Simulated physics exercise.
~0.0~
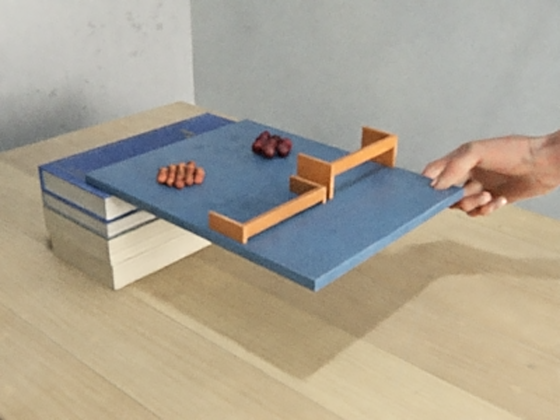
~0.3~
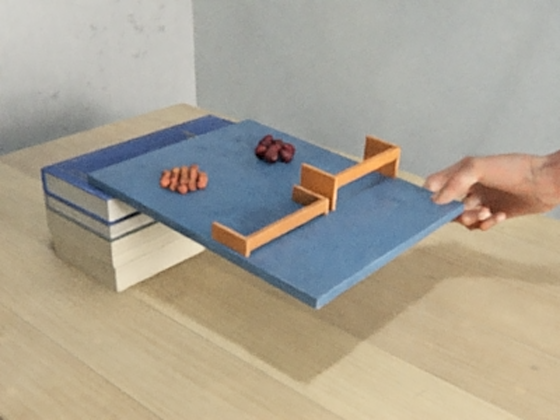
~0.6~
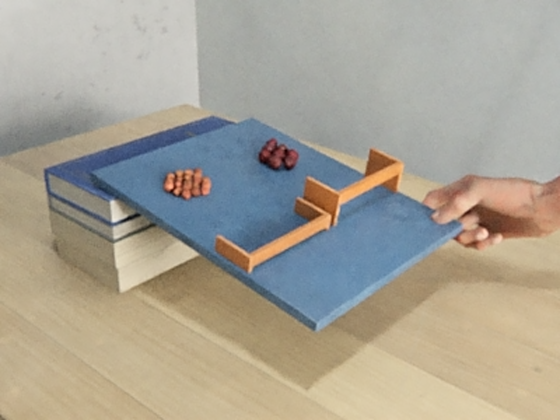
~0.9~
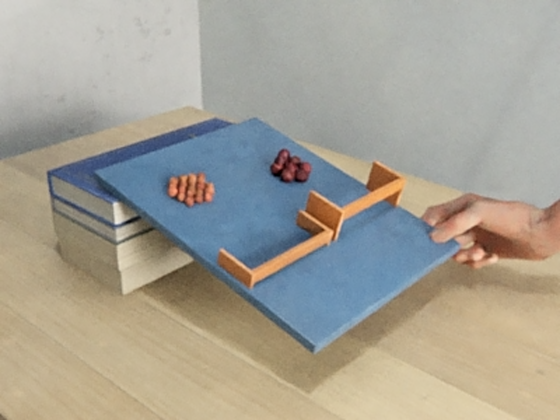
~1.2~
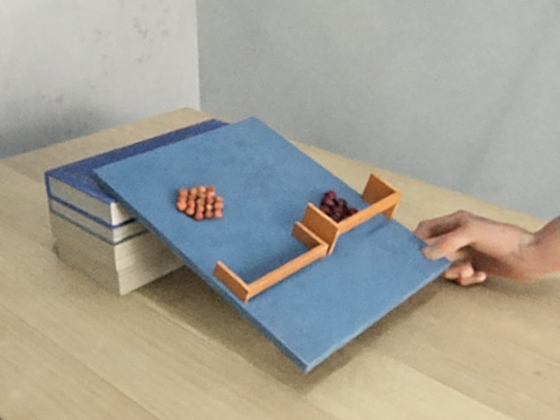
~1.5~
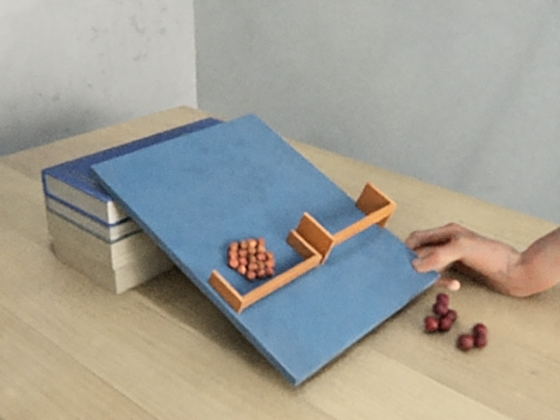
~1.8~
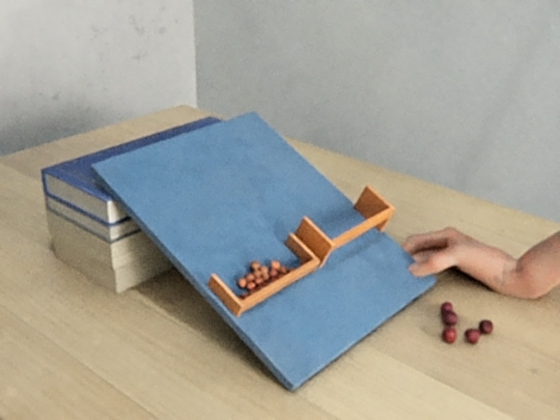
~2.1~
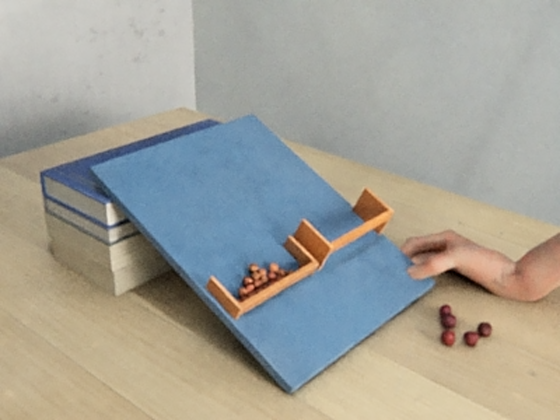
To begin with, a hand at the right holds up one end of a blue board whose other end rests on a stack of books, with two small piles of reddish round pieces above two orange bars. The hand gradually lowers its end and the board grows steeper while both piles stay put. Then the darker, farther pile slides down to its bar, and the lighter, nearer one starts to slip. The dark pieces pass under their bar and end up on the wooden table near the hand. The lighter pieces slide against their bar and stay gathered there as the board comes to rest.
